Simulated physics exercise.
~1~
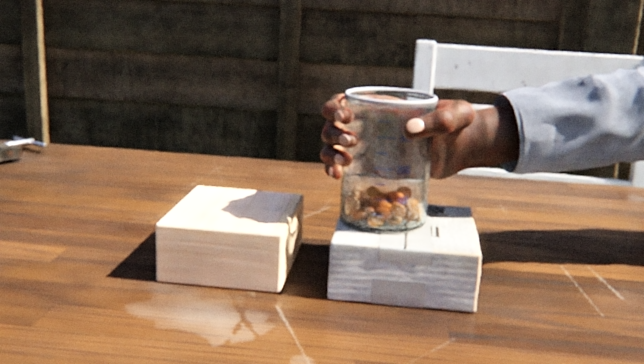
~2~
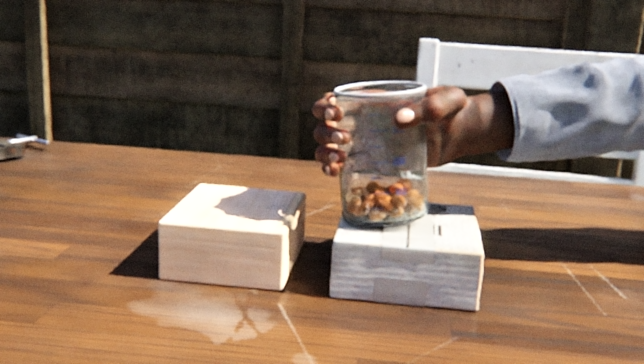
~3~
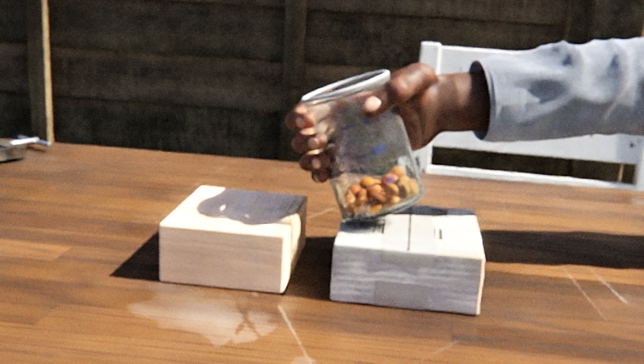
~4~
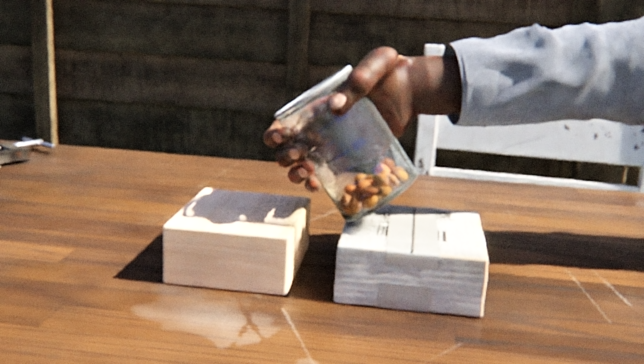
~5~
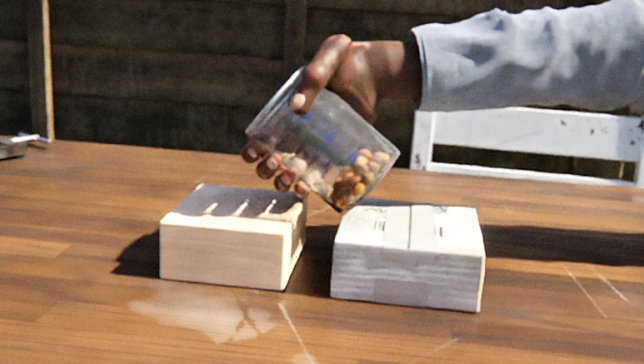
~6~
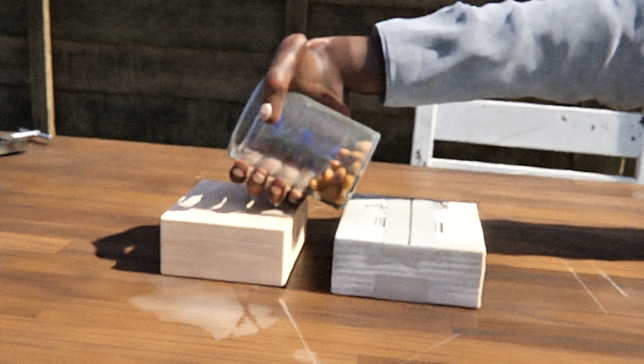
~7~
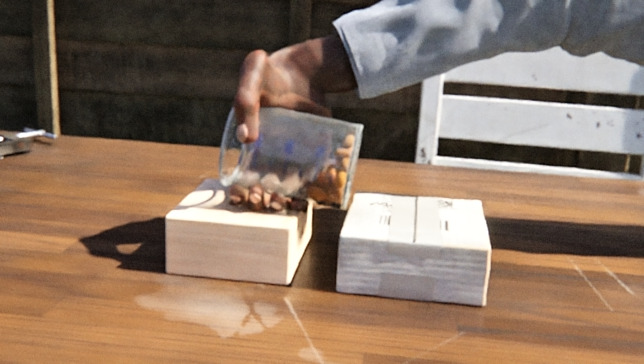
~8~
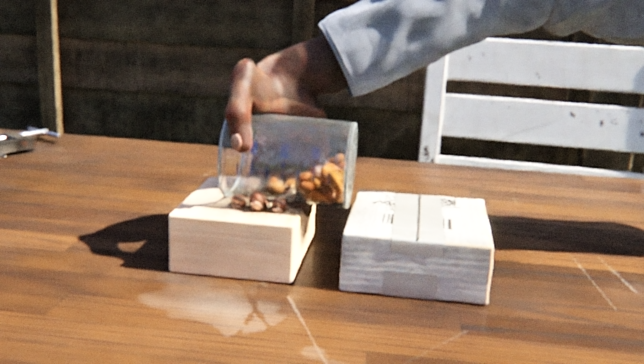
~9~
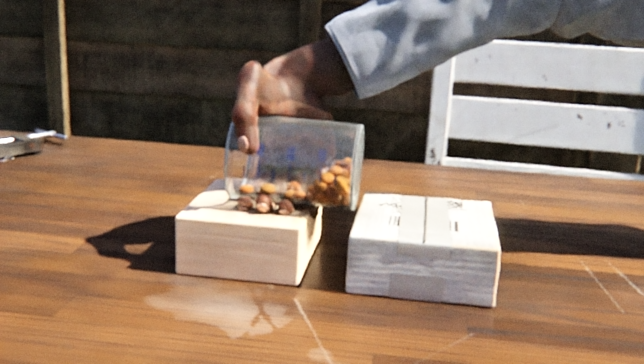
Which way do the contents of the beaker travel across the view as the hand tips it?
The contents move to the left, carried along inside the beaker.
The clip shows a hand lifting a glass beaker partly filled with nuts from the right of two blocks, tilting it leftward, and laying it on its side against the left block, where the hand still holds it with everything inside.
